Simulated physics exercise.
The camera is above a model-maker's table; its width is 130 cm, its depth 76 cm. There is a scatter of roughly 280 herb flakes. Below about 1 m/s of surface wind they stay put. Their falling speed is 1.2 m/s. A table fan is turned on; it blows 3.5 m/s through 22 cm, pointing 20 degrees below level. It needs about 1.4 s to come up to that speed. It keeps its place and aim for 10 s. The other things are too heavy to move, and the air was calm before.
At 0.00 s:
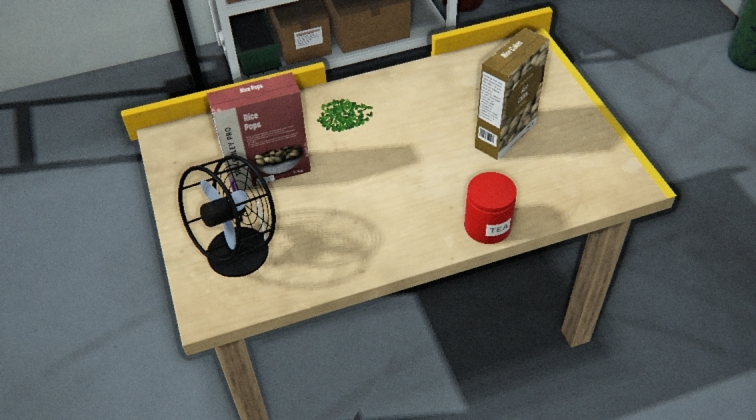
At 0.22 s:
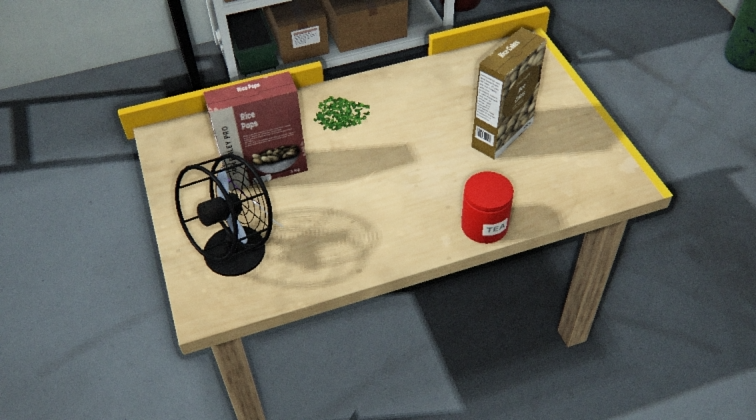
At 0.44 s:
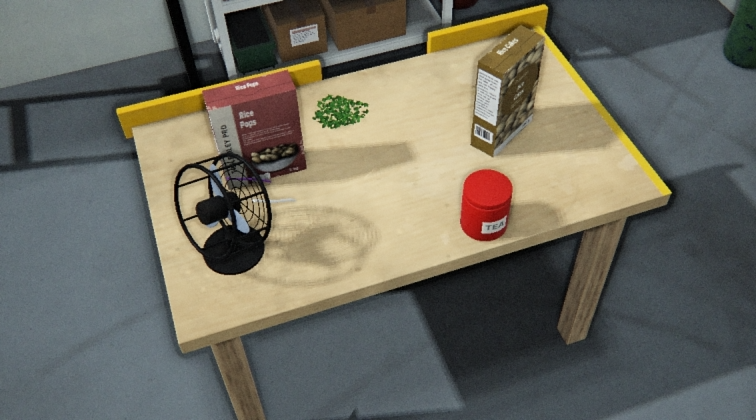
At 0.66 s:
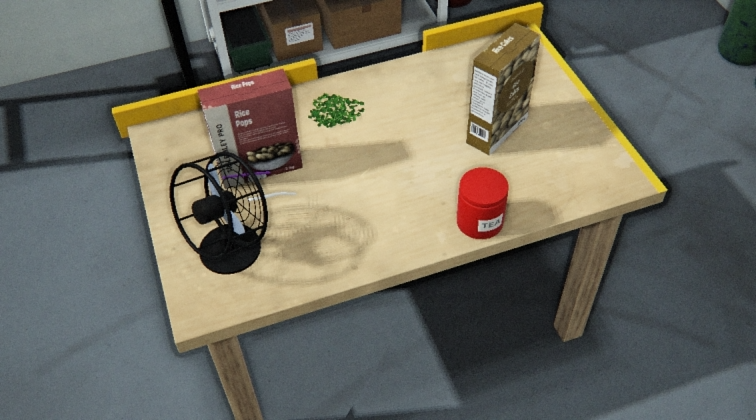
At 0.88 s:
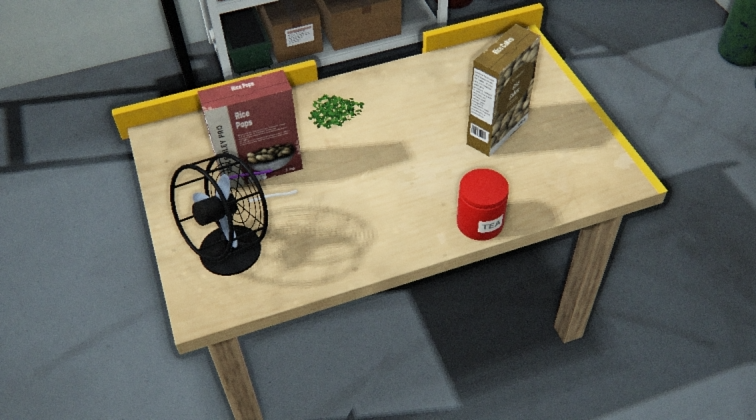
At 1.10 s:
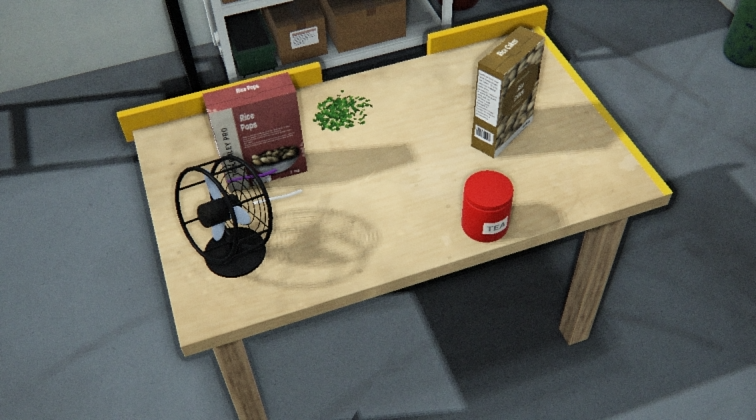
On a wooden table, a black fan spins and some green flakes shift slightly.
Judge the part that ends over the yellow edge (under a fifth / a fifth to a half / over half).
Of the herb flakes, not even a fifth end over the yellow edge.
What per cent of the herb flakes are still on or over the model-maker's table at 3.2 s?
Some 100 per cent.
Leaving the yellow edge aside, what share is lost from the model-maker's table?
Some 0 per cent.
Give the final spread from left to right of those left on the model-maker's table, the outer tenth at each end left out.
About 10 cm.
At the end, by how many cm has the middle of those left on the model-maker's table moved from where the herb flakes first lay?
Roughly 0 cm.
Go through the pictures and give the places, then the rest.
In the first frame, the middle of the herb flakes is near (343, 117), none has stirred yet and the mouth of the table fan is at (226, 209).
In the second frame, the middle of the herb flakes is near (340, 115), none has stirred yet and the yellow edge is centred on (600, 103).
In the third frame, the middle of the herb flakes is near (338, 113), none has stirred yet, the top of a carton is at (249, 89) and the top of a carton is at (512, 48).
In the fourth frame, the middle of the herb flakes is near (334, 112) and none has stirred yet.
In the fifth frame, the middle of the herb flakes is near (332, 112), the farthest in sight from the table fan is at (352, 99) and about 10 % have left their places.
In the sixth frame, the middle of the herb flakes is near (338, 111), the farthest in sight from the table fan is at (343, 92) and about 25 % have left their places.
After 2.0 s, 2 % are over the yellow edge; the middle of those still in play is near (338, 111); 80 % have settled or left.
After 3.2 s, 4 % are over the yellow edge; the middle of those still in play is near (338, 111); 84 % have settled or left.
After 5.5 s, 4 % are over the yellow edge; the middle of those still in play is near (338, 111); 86 % have settled or left.
After 10.0 s, at the end, 5 % are over the yellow edge; the middle of those still in play is near (338, 111).
